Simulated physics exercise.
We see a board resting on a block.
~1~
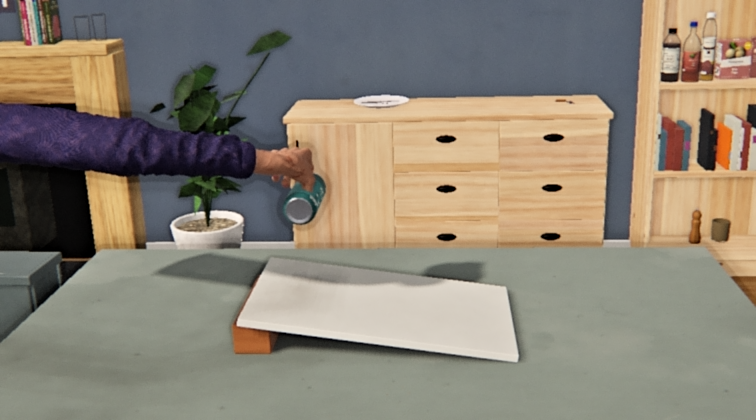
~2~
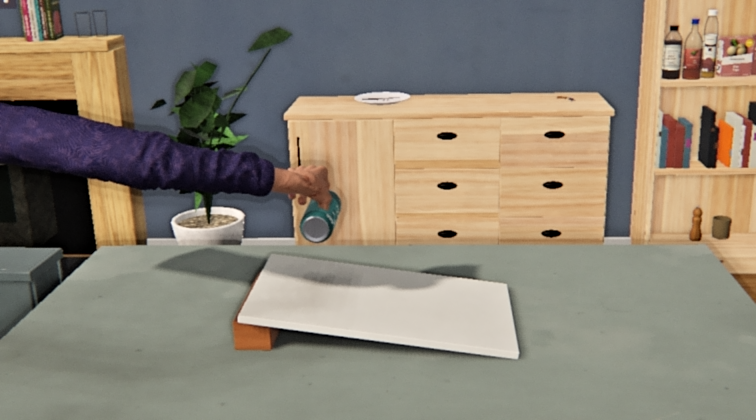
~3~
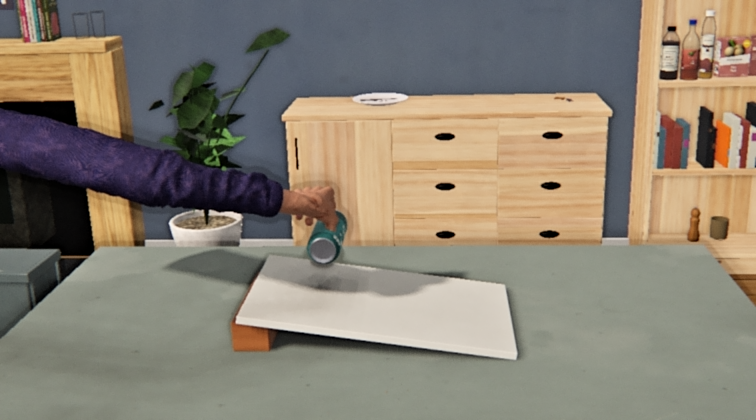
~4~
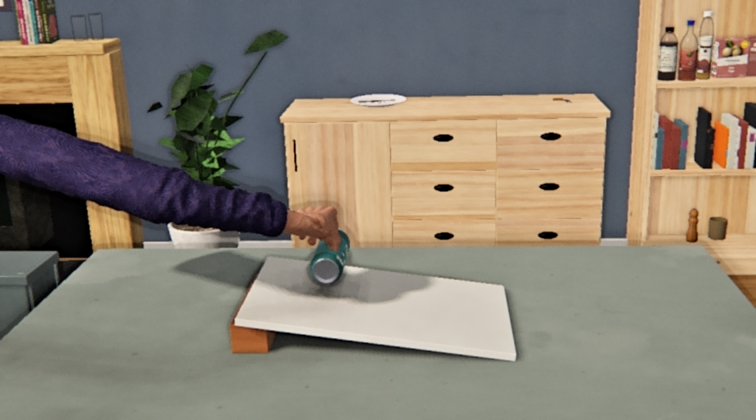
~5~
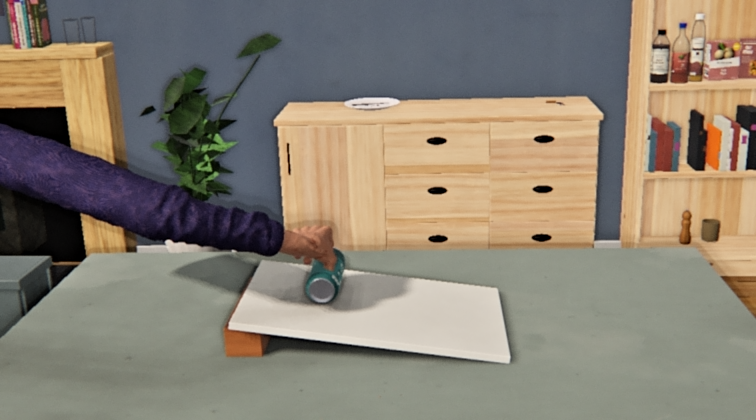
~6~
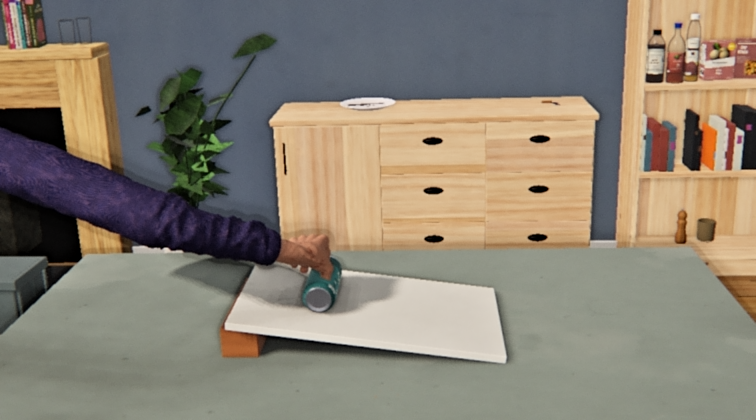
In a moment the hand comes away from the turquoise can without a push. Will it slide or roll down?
The turquoise can goes downhill.
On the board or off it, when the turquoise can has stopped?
The turquoise can comes off the board.
Then, 1.00 s after the last picture, turquoise can rolled well along near (476, 301).
Then, 1.60 s after the last picture, turquoise can now off the board.
Then, 2.10 s after the last picture, things are still on the move.
By the end, off the board, turquoise can. The turquoise can slides or rolls down.
